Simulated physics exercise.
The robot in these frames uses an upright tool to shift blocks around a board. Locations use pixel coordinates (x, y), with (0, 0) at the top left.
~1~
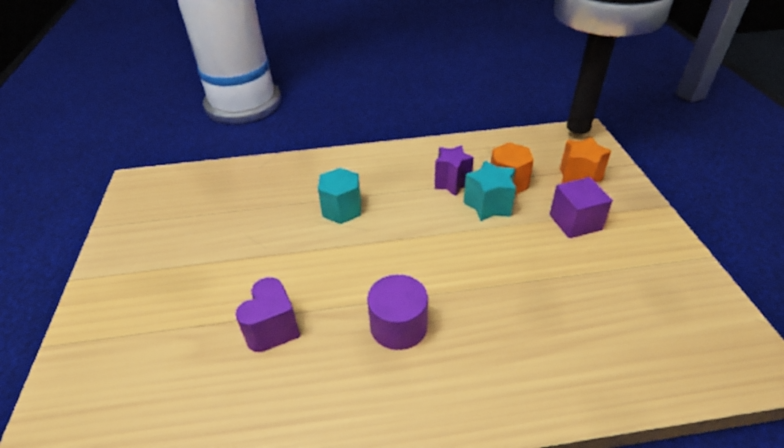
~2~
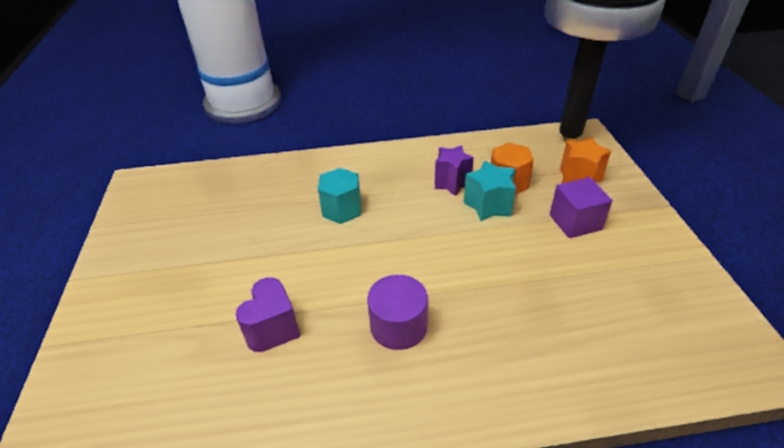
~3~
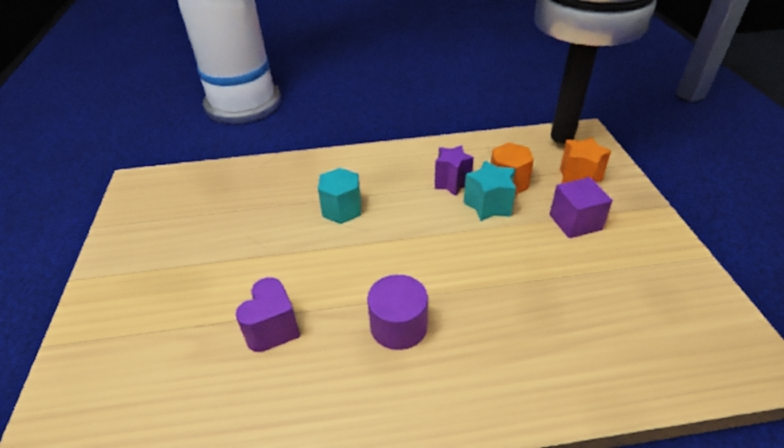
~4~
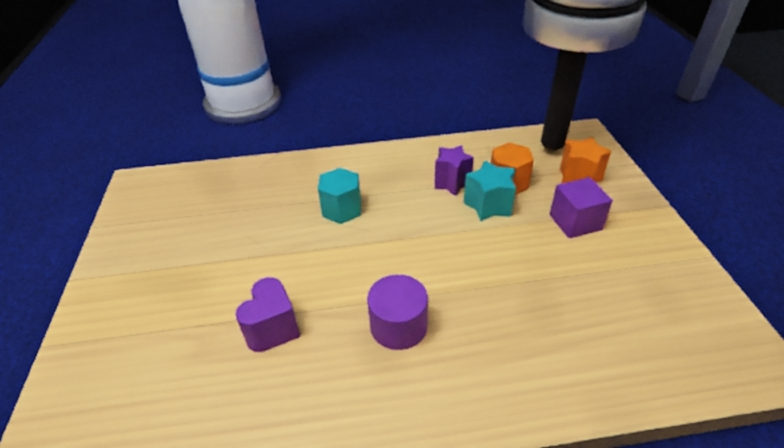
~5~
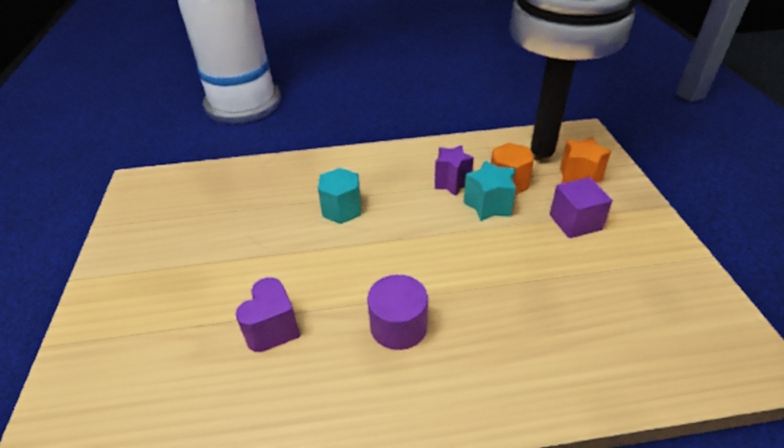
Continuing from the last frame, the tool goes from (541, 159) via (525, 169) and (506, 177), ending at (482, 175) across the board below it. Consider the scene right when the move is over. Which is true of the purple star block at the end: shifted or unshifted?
The push misses it.
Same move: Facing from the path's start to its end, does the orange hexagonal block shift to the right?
The answer is no.
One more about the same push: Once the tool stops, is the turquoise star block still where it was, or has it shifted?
The turquoise star block moves.
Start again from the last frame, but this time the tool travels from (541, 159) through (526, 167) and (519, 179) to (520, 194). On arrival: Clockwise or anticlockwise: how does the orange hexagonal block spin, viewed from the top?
Answer: With the clock.
What follows on the original path. Halfway along, tool at (518, 166); turquoise star block at (488, 181); orange hexagonal block at (506, 161).
At the end, tool at (483, 168); purple star block unmoved; turquoise star block at (479, 190); orange hexagonal block at (493, 168), turned 15° anticlockwise.
